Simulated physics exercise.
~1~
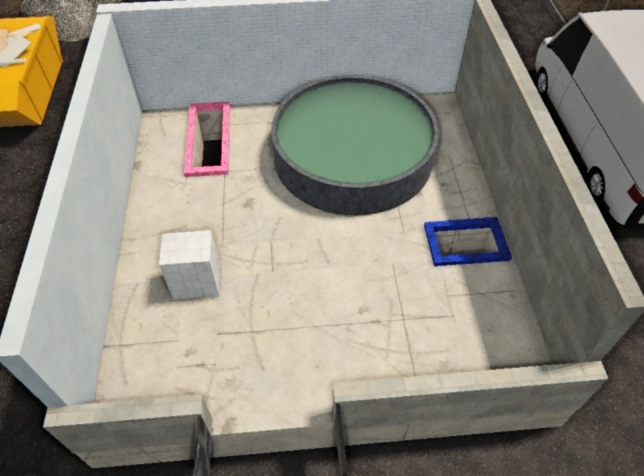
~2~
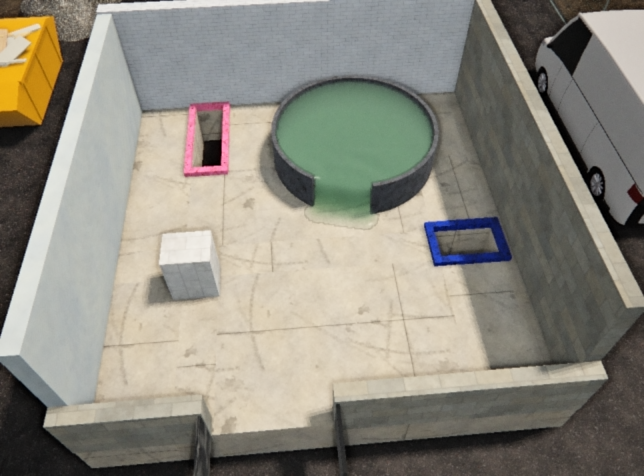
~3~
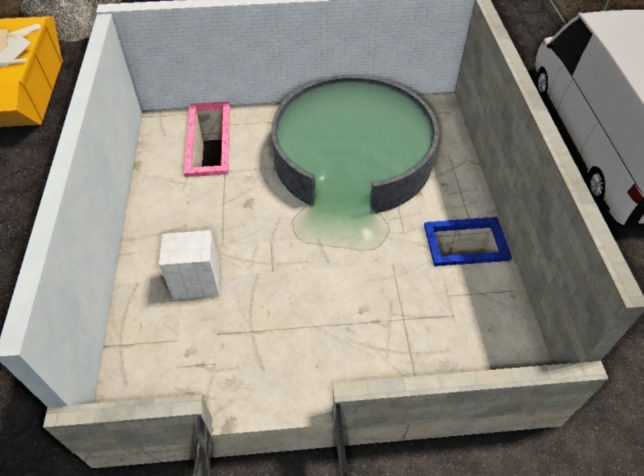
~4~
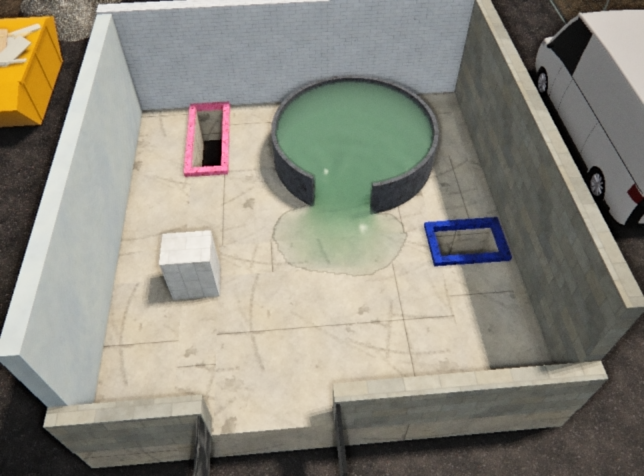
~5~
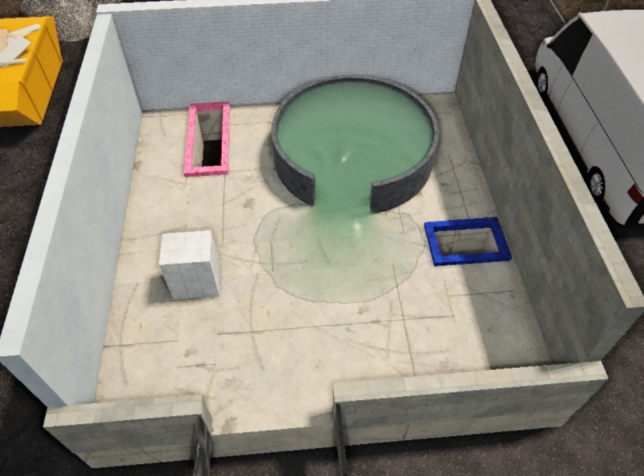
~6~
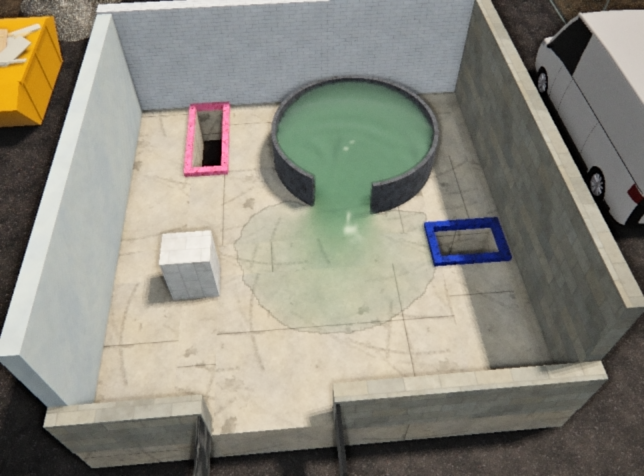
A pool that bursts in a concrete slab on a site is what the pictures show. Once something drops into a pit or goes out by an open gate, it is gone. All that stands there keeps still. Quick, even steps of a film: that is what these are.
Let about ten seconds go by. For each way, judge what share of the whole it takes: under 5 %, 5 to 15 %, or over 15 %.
In the end the gate is busy - draining past fifteen per cent; the pink pit is nearly idle - draining beneath five per cent; the blue pit is nearly idle - draining beneath five per cent.
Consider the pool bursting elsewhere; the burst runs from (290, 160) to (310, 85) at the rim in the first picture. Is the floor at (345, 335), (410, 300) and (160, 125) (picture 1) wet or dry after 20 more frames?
Unsoaked, then unsoaked, then soaked.
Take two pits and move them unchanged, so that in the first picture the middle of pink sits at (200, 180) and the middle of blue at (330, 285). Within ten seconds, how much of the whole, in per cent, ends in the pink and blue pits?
Per cent by pit - pink: 0 / blue: 30.
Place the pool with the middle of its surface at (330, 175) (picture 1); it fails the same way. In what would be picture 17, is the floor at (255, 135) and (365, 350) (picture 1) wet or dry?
Taking them in order, the first is left untouched and the second is inundated.
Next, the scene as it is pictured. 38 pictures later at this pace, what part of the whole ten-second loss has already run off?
Around 65 % of the total, roughly.
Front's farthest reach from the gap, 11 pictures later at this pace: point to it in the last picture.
Best guess: Near (91, 427).
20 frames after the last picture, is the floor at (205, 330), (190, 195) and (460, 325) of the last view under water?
The readings in sequence are watered, waterless, watered.
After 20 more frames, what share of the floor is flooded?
It comes out near 55 percent.
A moment on, water covers 35 % of the floor; the gate 0 %, the pink pit 0 %, the blue pit 0 %.
Next, water covers 45 % of the floor; the gate 4 %, the pink pit 0 %, the blue pit 0 %.
Then, water covers 55 % of the floor; the gate 10 %, the pink pit 0 %, the blue pit 0 %.
Later, water covers 75 % of the floor; the gate 20 %, the pink pit 0 %, the blue pit 1 %.
In the end, water covers 85 % of the floor; the gate 32 %, the pink pit 0 %, the blue pit 2 %.
